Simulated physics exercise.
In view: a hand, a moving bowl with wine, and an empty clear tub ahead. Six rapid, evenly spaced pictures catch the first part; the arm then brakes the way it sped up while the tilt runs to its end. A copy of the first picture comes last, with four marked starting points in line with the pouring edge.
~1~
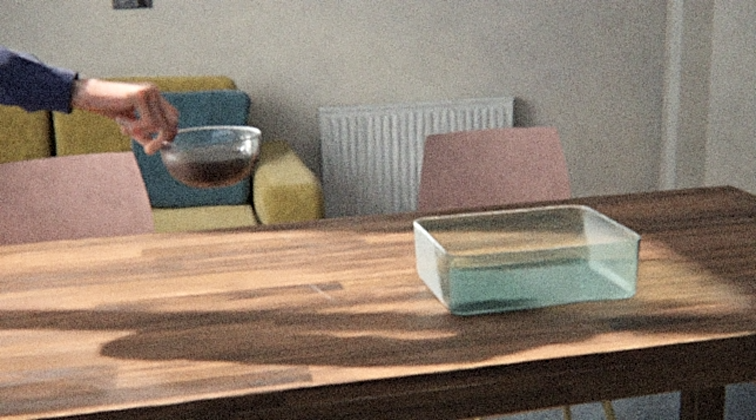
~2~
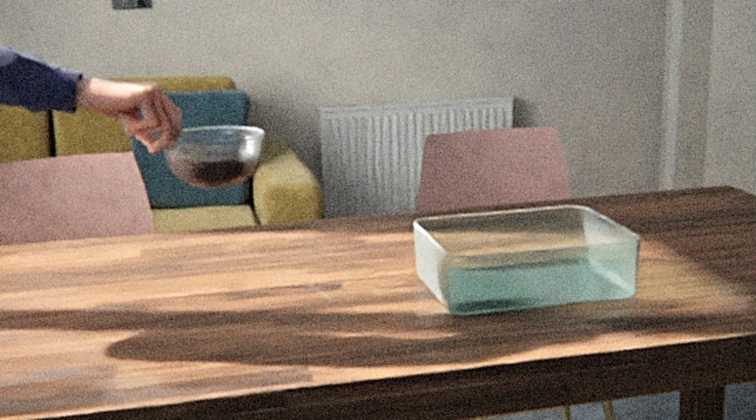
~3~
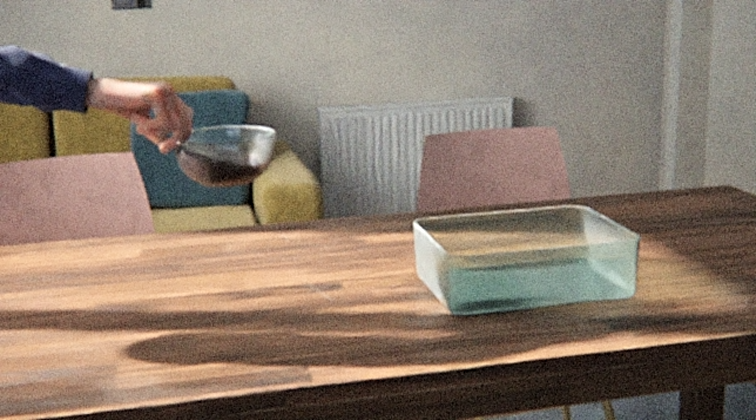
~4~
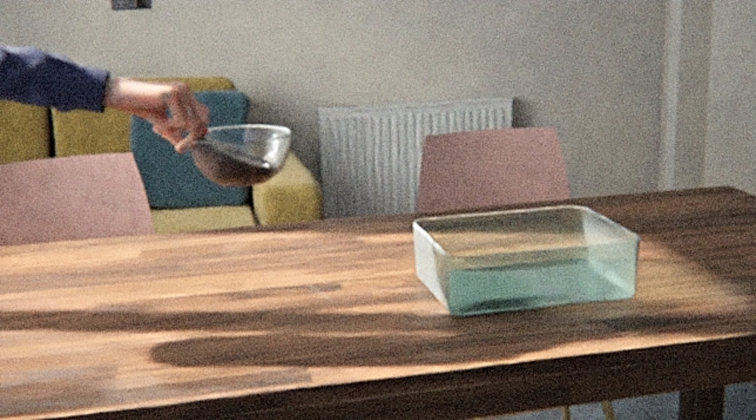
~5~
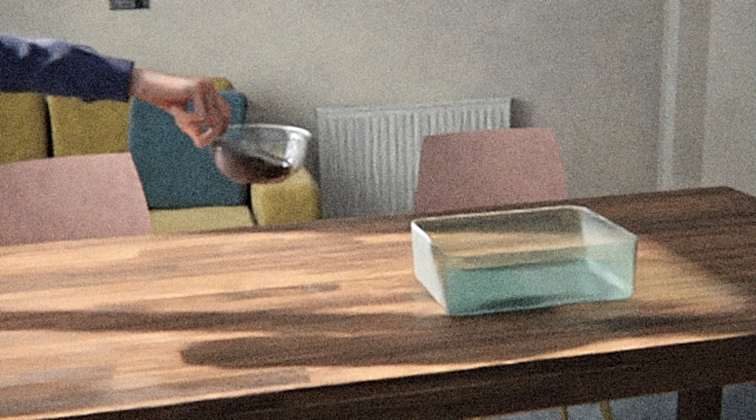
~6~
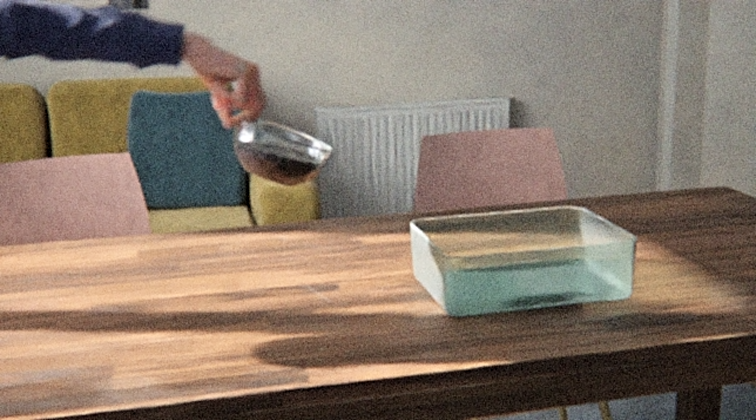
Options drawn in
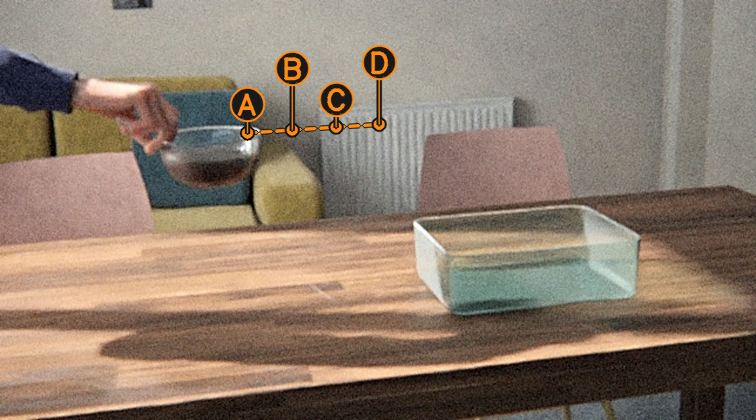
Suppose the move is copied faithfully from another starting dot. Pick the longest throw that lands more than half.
Place B.
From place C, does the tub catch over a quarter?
Yes, it does.
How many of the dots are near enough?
Three of the four.
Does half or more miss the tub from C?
No, not at all.
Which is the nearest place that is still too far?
Place A.
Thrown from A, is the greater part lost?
Yes.
On the marked copy, A at (247, 132); B at (292, 130); C at (336, 127); D at (379, 124).
With A, about 14 % lands in the tub, 83 % falls short and 3 % goes beside or beyond.
With B, about 71 % lands in the tub, 17 % falls short and 11 % goes beside or beyond.
With C, about 81 % lands in the tub, 3 % falls short and 16 % goes beside or beyond.
With D, about 76 % lands in the tub, 3 % falls short and 21 % goes beside or beyond.
